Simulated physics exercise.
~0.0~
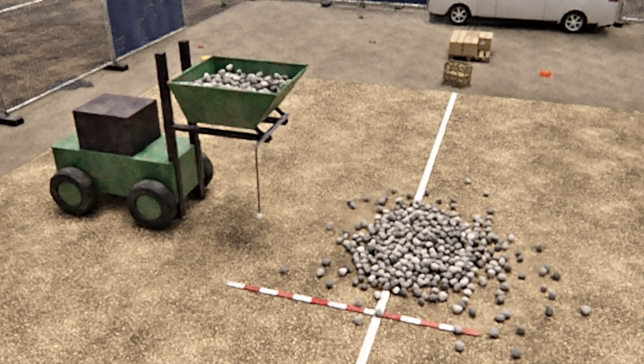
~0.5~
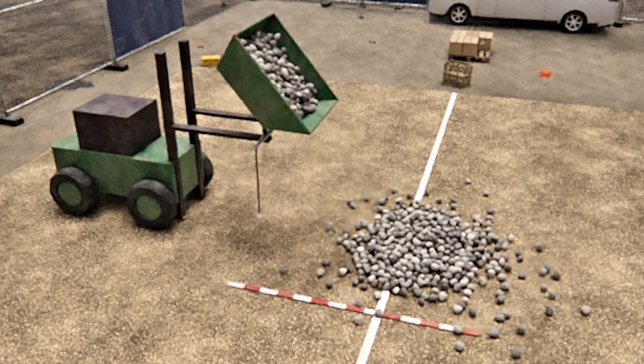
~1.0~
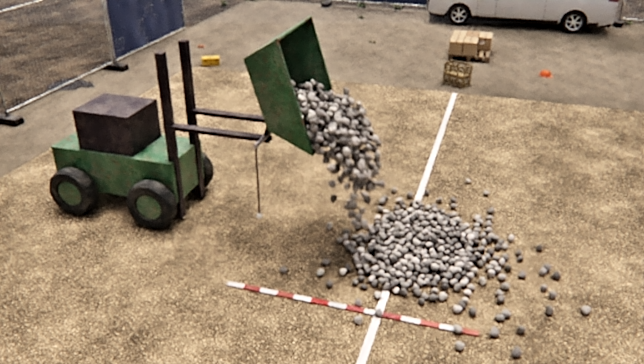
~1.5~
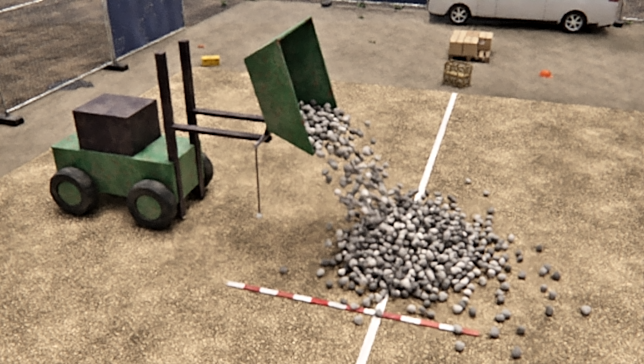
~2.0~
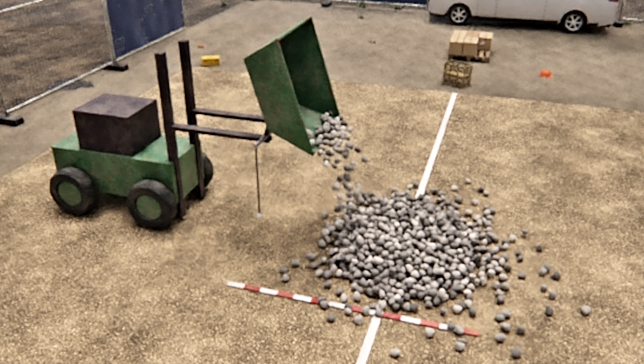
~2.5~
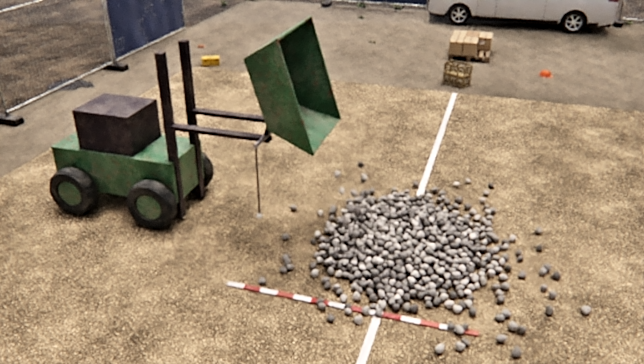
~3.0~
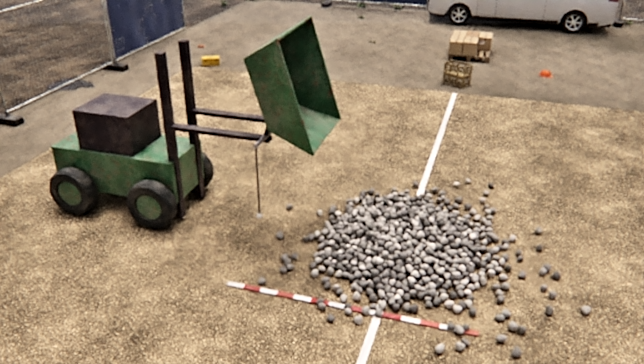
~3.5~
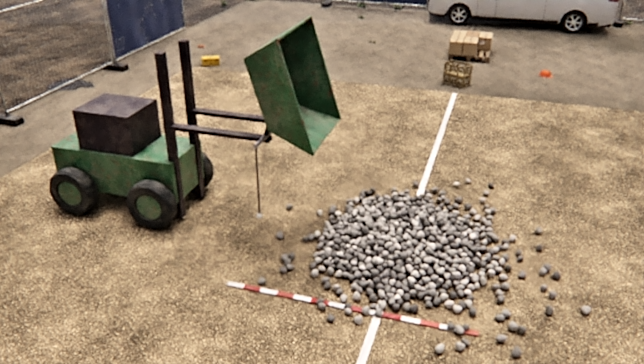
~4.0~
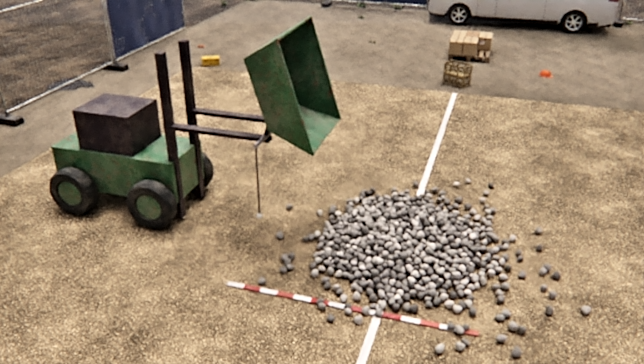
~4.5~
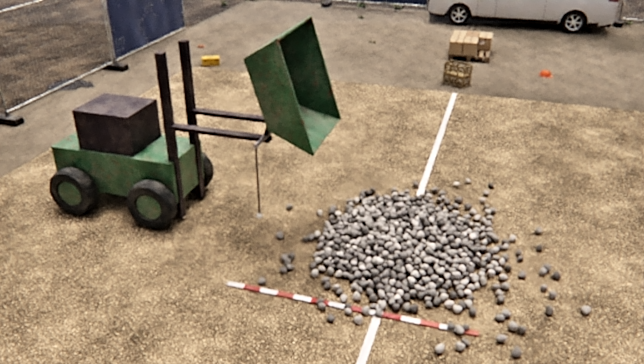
The clip opens on a green fork truck holding a raised green skip full of rounded grey stones, beside a loose heap of similar stones lying across a white painted line. The skip tips forward to the right, with the stones still inside at first. It tilts more steeply and stops, and the stones pour over its lower edge onto the near left side of the heap. The stream thins to a trickle as the heap widens and some stones roll toward the red and white striped staff. Finally the skip hangs empty, still tipped, above a broader, motionless heap spread across both sides of the line.
